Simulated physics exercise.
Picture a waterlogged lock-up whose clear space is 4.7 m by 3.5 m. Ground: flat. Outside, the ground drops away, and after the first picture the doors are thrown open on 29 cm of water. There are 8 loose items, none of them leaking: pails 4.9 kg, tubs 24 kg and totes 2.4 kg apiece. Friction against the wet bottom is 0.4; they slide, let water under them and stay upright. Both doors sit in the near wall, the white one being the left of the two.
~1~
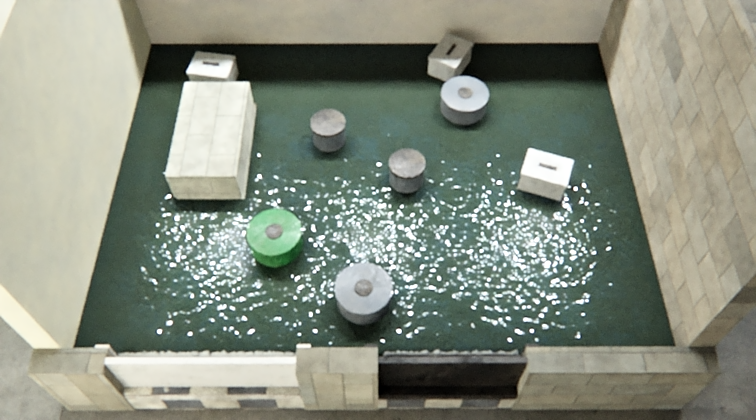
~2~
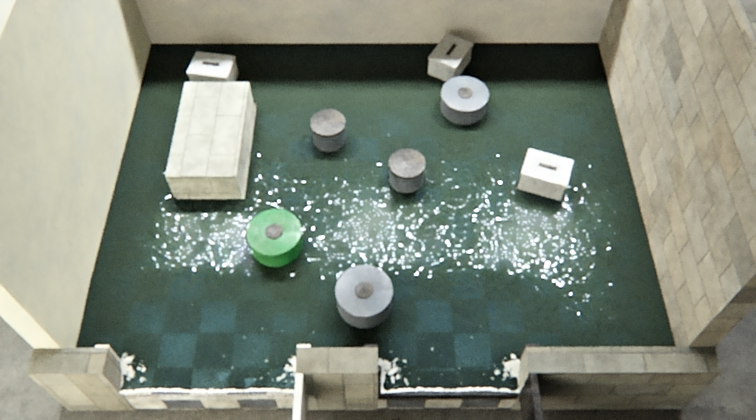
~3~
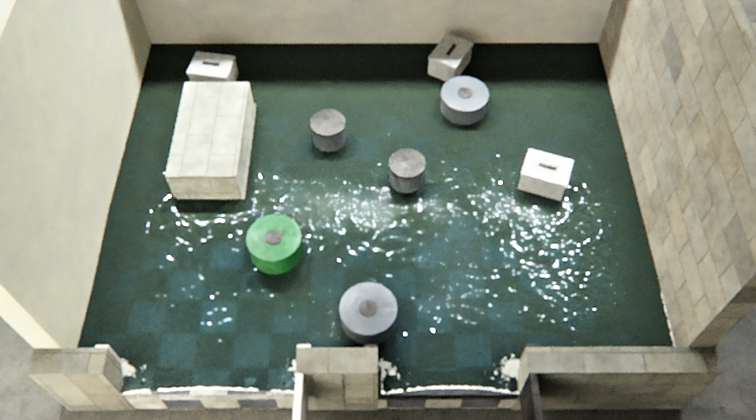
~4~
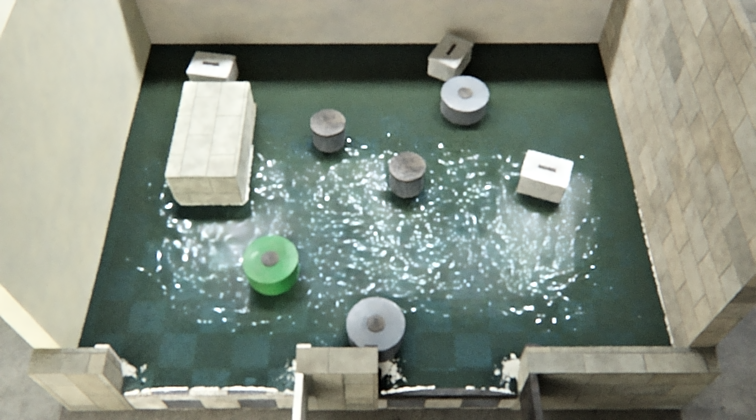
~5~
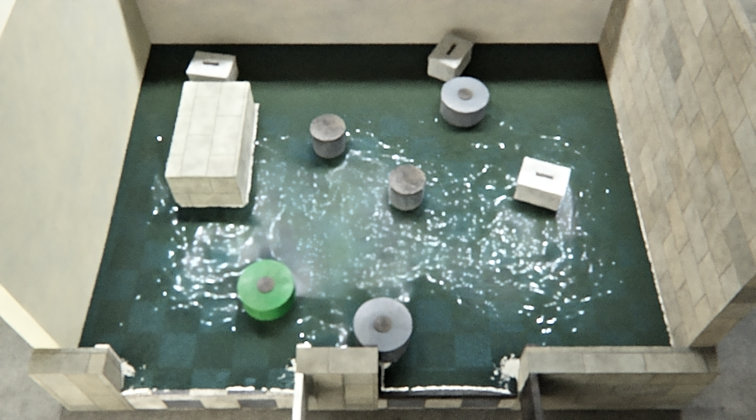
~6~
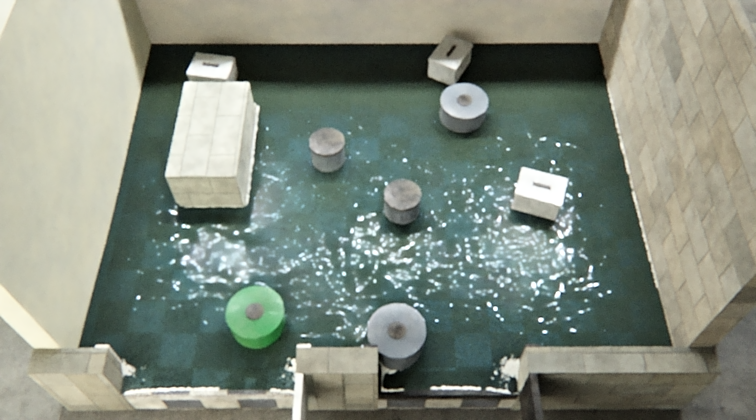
In this clip, the white and dark doors in the near wall of a flooded room open, then a gray tub and the green tub drift toward that wall across rippling water, while several other items shift slightly.
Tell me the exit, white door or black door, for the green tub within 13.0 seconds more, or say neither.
The answer is white door.
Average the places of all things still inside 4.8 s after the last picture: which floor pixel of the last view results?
Averaged position, last view: Near pixel (332, 145).
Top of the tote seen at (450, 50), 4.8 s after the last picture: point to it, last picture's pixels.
Its top ends up at around (417, 82).
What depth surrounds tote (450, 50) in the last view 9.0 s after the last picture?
About 10 cm.
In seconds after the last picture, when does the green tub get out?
0.5 s or so.
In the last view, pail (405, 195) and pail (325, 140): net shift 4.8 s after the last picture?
Respectively: Washed out and gone out.
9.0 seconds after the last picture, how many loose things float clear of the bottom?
It comes to 2.
Then, 1.0 s after the last picture the green tub has gone out by the white door; 2 of 8 are out; 6 afloat.
Then, 4.8 s after the last picture the green tub has gone out by the white door; 5 of 8 are out; 2 afloat.
Then, 9.0 s after the last picture the green tub has gone out by the white door; 5 of 8 are out; 2 afloat.
Then, 13.0 s after the last picture the green tub has gone out by the white door; 6 of 8 are out; 1 afloat.
